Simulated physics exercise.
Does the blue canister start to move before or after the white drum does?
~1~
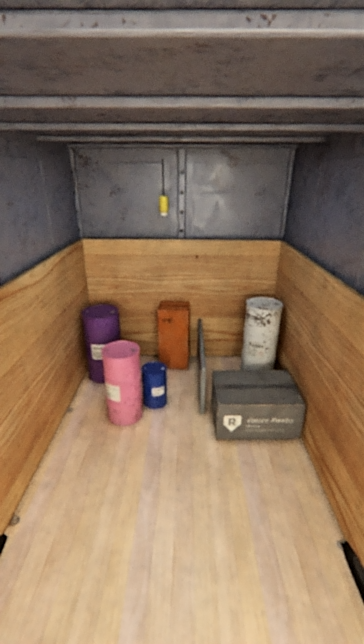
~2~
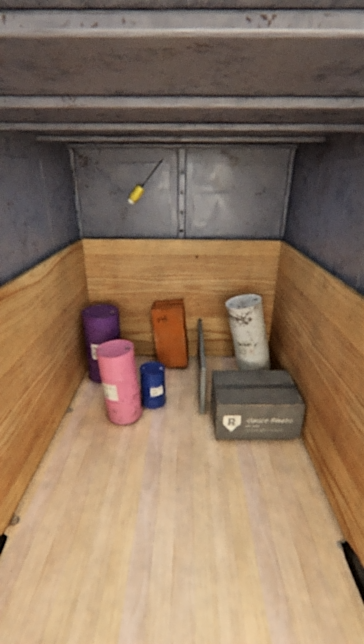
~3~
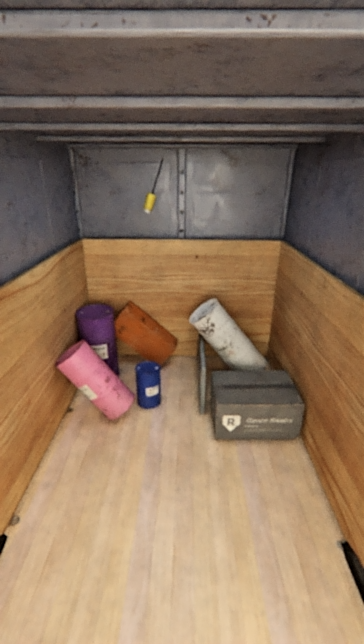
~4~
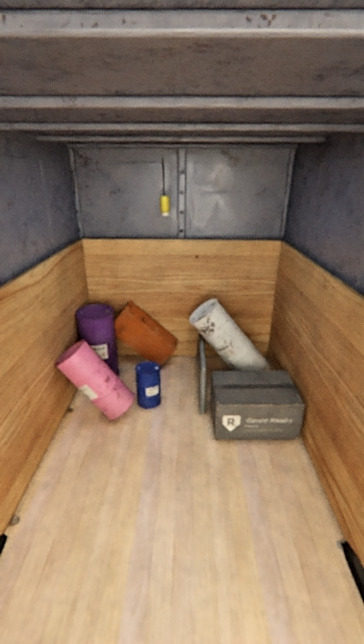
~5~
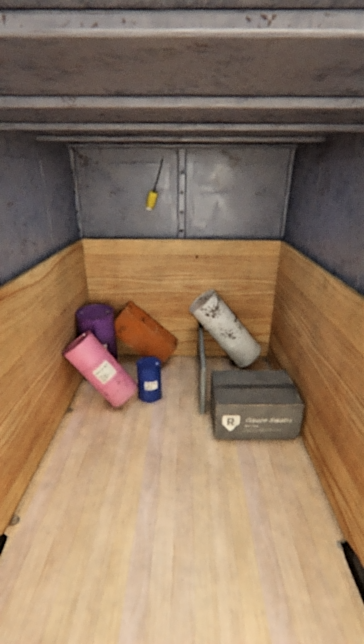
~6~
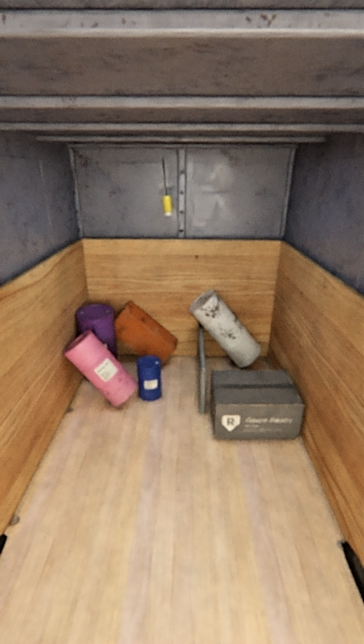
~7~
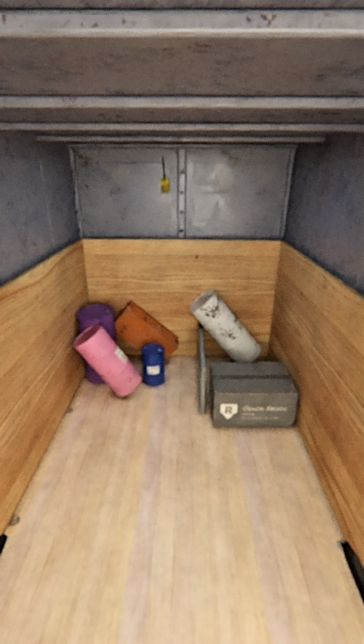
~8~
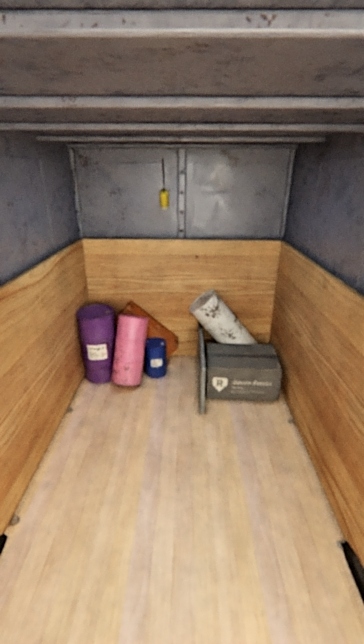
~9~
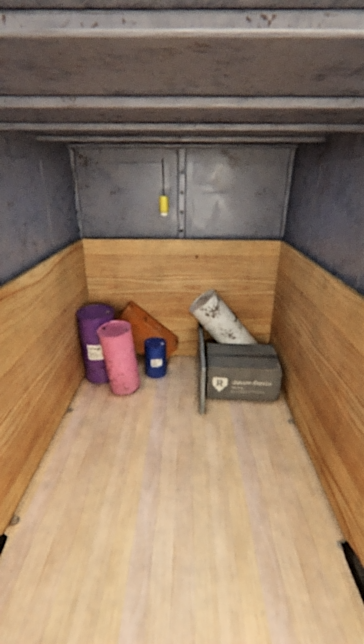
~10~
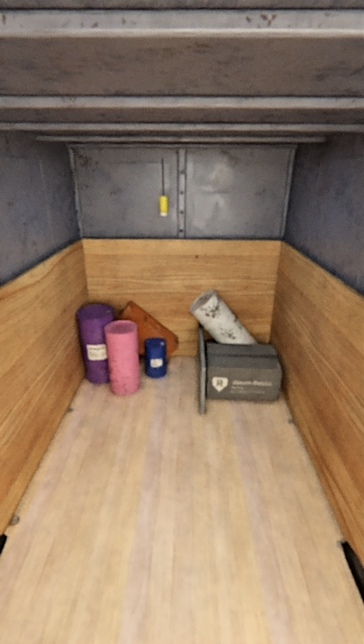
The blue canister starts to move after the white drum. The white drum is already tipping to the left early on, while the canister shifts forwards only later.
The load bay of a van, with wood-lined walls and a pale floor, is seen from behind, facing the front wall. Purple and pink drums stand at the left near a blue canister and an orange box, with a white drum and a grey box to the right of a low board. A yellow lamp swings as the white drum, orange box and pink drum tip left. Later the pink drum, blue canister and grey box shift forwards, and the pink drum rights itself. Finally, everything rests, the orange box and white drum still leaning hard.
